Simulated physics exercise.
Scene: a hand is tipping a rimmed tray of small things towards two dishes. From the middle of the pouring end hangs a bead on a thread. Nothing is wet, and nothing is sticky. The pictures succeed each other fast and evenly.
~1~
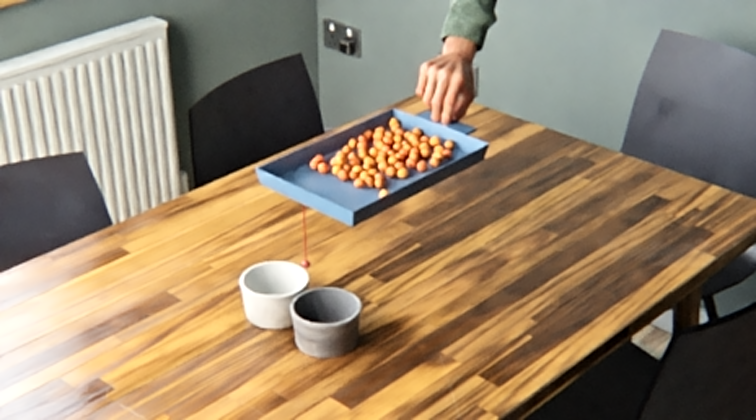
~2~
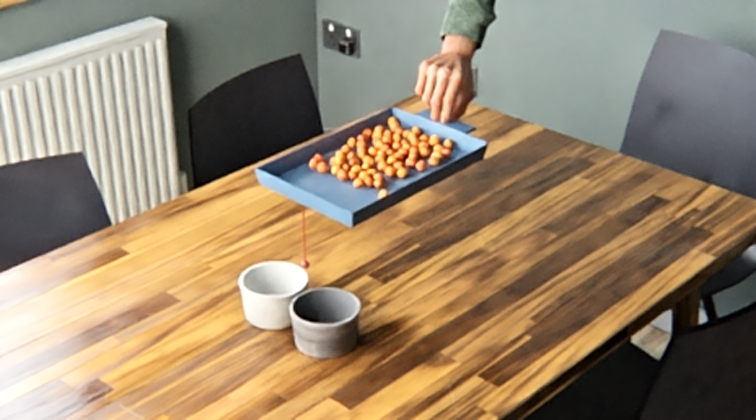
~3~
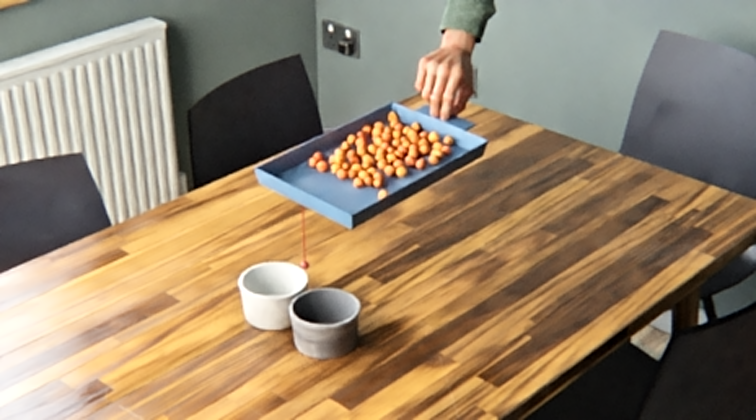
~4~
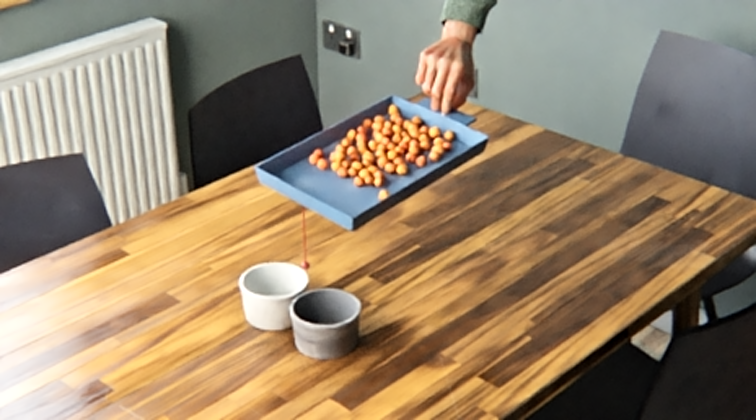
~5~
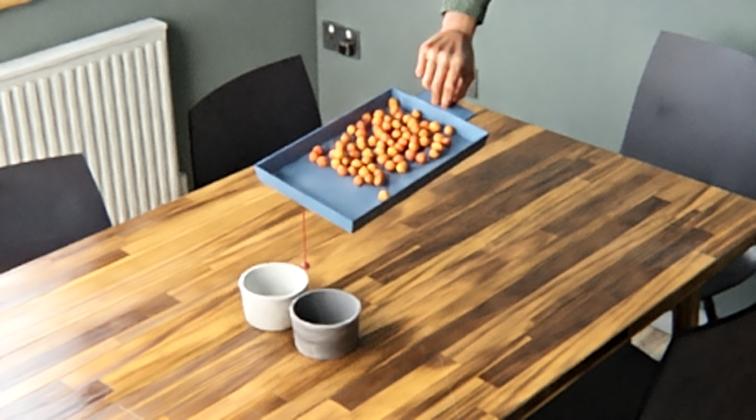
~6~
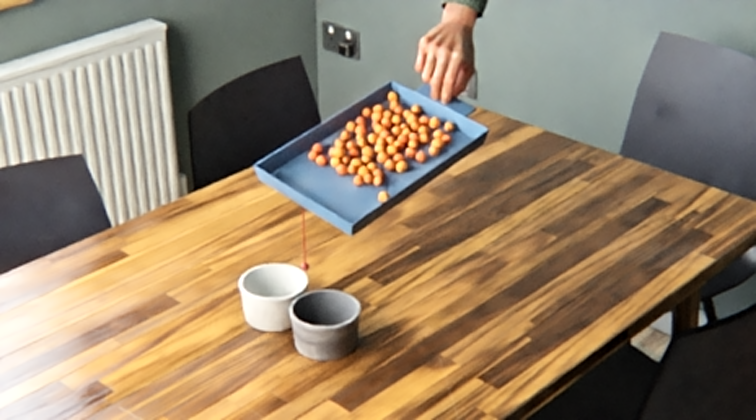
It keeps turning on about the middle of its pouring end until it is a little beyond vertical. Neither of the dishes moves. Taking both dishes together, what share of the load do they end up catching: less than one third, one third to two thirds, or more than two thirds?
They catch one third to two thirds.
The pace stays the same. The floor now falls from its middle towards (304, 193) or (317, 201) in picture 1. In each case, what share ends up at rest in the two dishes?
About 30 and 50 percent.
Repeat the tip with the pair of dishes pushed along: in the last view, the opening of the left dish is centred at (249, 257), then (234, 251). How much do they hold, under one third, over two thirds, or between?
Under a third; under a third.
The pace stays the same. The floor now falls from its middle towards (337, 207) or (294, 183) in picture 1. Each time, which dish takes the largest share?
First it's the dish to the right, then it's the dish to the left.
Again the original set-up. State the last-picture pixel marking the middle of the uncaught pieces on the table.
Near (393, 334).
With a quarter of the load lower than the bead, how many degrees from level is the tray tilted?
Approx. reading: About 95°.
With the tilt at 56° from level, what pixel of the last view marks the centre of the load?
Somewhere around pixel (360, 192) in the last picture.
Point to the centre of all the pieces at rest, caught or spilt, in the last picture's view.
It settles centred around (340, 335).
Shortly afterwards, tray tipped steeply; the whole lot on the tray.
Next, tray tipped right over; the bulk on the tray; a little in the right dish; only a few outside both; a little in the air.
Some moments later, tray tipped past a quarter turn; near half in the right dish; near half outside both.
In the end, tray tipped past a quarter turn; near half in the right dish; none at all in the left dish; near half outside both.
